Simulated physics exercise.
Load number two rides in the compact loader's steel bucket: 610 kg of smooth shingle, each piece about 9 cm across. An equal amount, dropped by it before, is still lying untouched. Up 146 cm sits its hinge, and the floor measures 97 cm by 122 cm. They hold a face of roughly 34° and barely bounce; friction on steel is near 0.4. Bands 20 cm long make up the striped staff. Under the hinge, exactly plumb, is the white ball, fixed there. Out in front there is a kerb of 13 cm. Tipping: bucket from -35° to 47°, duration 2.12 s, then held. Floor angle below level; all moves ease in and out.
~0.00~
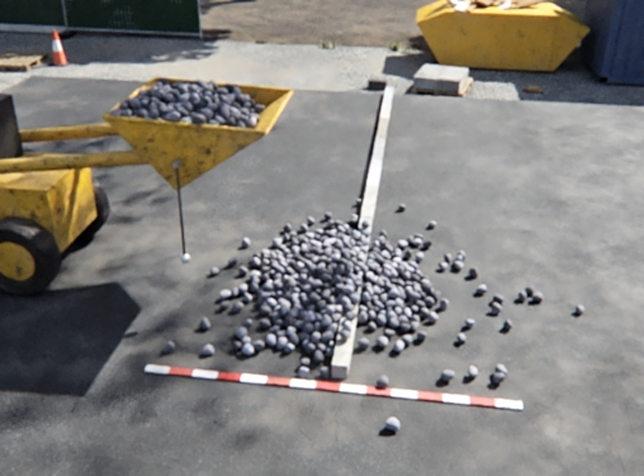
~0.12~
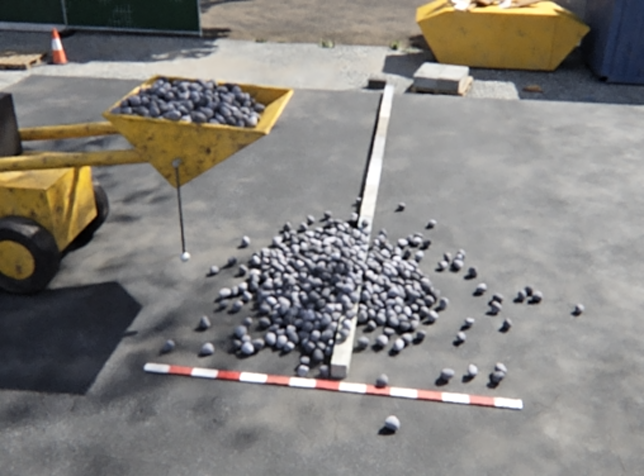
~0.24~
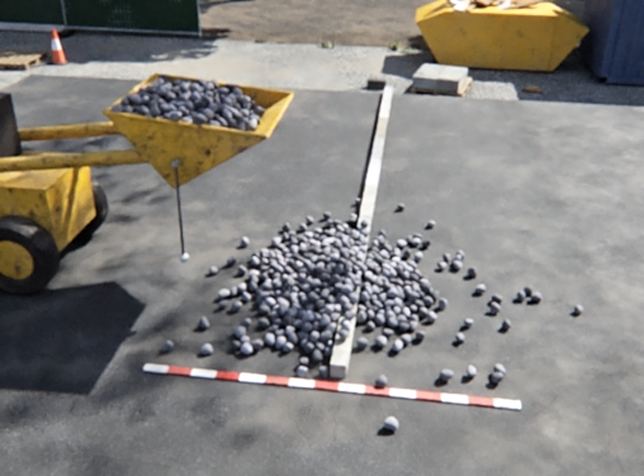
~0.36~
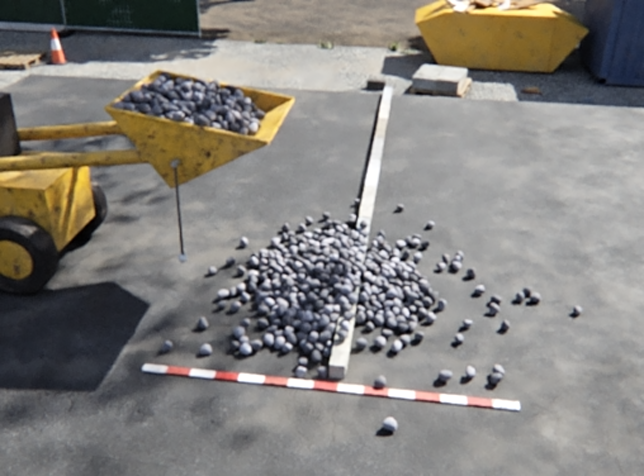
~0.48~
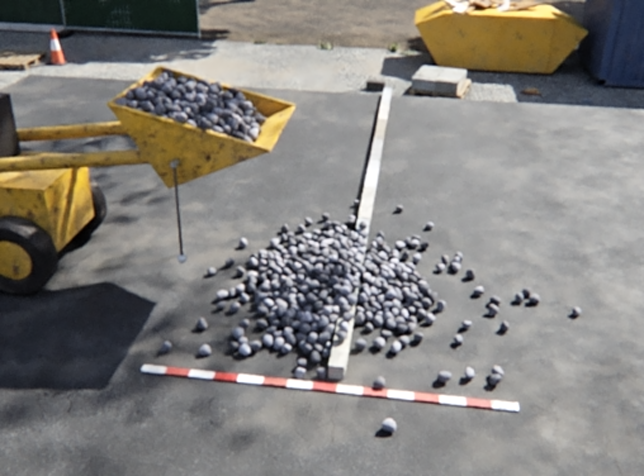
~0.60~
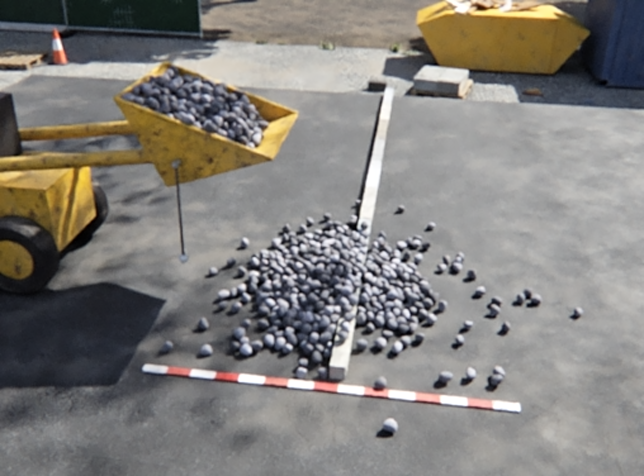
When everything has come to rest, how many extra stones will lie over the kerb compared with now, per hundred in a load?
About 5 per hundred.
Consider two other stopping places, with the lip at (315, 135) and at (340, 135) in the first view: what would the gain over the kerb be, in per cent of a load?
First place about 45 %, second about 75 %.
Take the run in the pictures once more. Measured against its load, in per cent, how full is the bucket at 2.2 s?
Roughly 0 per cent remains inside.
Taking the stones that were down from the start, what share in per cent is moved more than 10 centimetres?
Some 15 percent, give or take.
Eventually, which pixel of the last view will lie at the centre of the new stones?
The middle ends up near (287, 270).
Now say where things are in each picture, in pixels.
Lip at (266, 133), floor tilted -35°, highest stones at (181, 92). The earlier load is highest near (338, 257), 27 cm above ground level, 75 % on this side of the kerb, 25 % over the kerb, in the first frame.
The bucket is at -34°, its lip at (266, 133); the top of the load is at (182, 90); the stones move at 0.1 m/s on average, in the second frame.
Lip at (267, 137), floor tilted -32°, highest stones at (177, 89); the stones move at 0.1 m/s on average, in the third frame.
The bucket is at -29°, its lip at (268, 143); the top of the load is at (174, 88); the stones move at 0.2 m/s on average, in the fourth frame.
The bucket is at -24°, its lip at (269, 151); the top of the load is at (169, 87); the stones move at 0.2 m/s on average, in the fifth frame.
Lip at (272, 159), floor tilted -19°, highest stones at (167, 80); the stones move at 0.3 m/s on average, in the sixth frame.
After 1.6 s the floor is at 34°; in per cent of one load, 74 in the bucket, 101 on this side of the kerb, 25 over the kerb; the foremost stones are at (520, 313).
After 2.2 s the floor is at 47°; in per cent of one load, 2 in the bucket, 171 on this side of the kerb, 27 over the kerb; the foremost stones are at (520, 313).
After 2.6 s the floor is at 47°; in per cent of one load, 0 in the bucket, 171 on this side of the kerb, 30 over the kerb; the foremost stones are at (520, 313).
After 5.4 s the floor is at 47°; in per cent of one load, 0 in the bucket, 170 on this side of the kerb, 30 over the kerb; the foremost stones are at (521, 309). Net gain over the kerb, 5.
